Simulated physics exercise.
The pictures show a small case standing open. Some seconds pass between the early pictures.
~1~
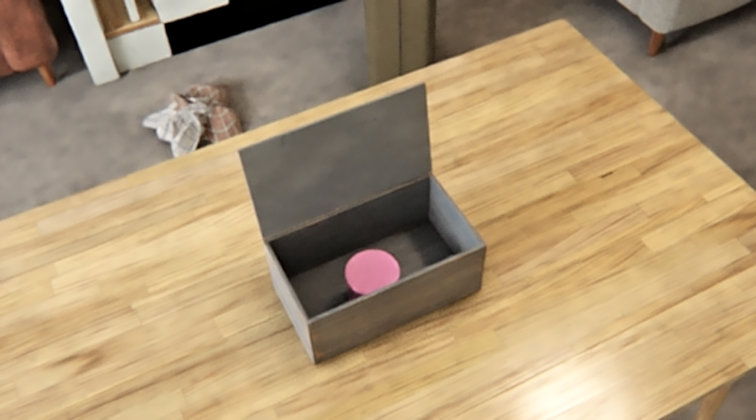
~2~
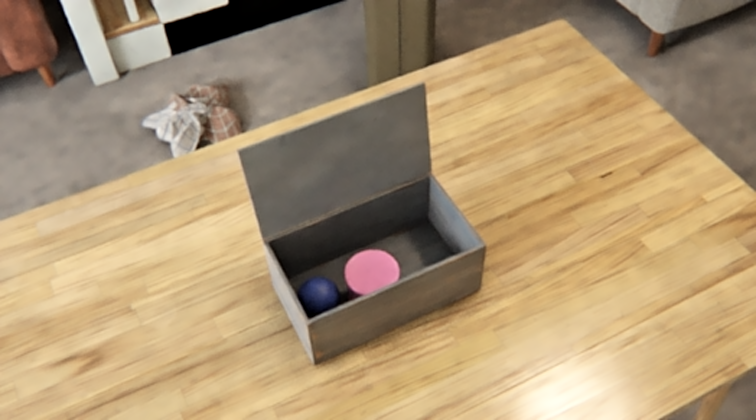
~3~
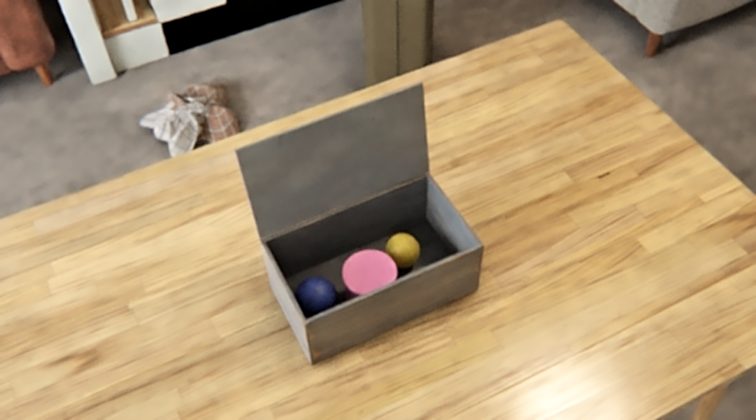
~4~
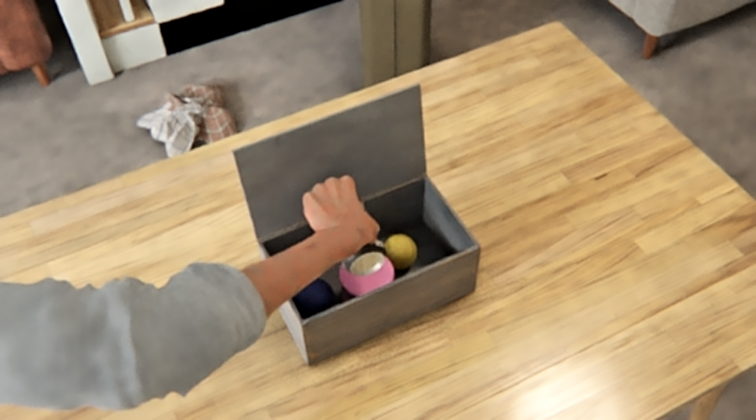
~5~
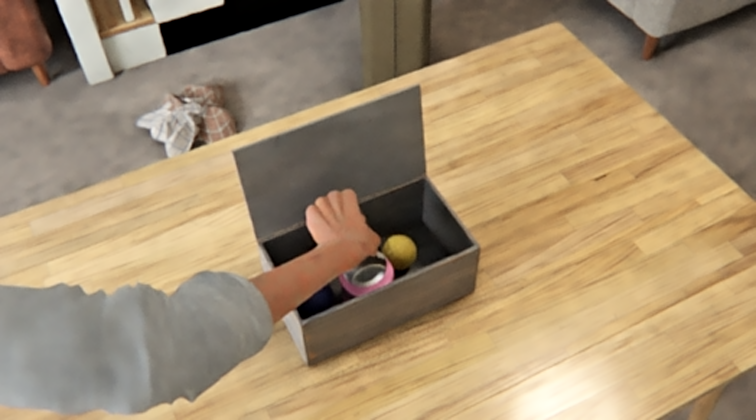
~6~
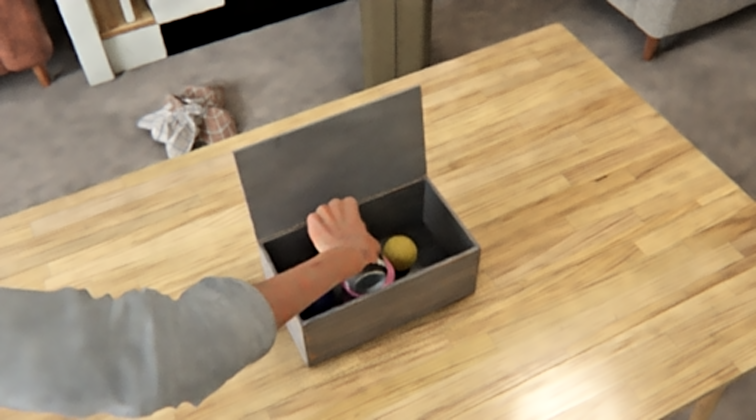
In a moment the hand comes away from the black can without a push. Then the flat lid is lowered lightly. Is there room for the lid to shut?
Here the lid is held up.
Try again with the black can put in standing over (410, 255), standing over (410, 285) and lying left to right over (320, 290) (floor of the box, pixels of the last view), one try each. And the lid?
First try: It stays ajar; second try: It will not close; third try: It closes.
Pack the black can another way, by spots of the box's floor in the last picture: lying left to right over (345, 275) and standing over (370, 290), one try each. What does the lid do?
First, it sits on the rim; second, it will not close.
Then, 1.10 s on from there, lid starting down.
Then, 1.40 s on from there, lid 72° above the rim.
Then, 1.60 s on from there, lid 58° above the rim.
In the end, lid 48° above the rim; all 4 unmoved. At the end, from the last picture's camera, black can near (357, 255).
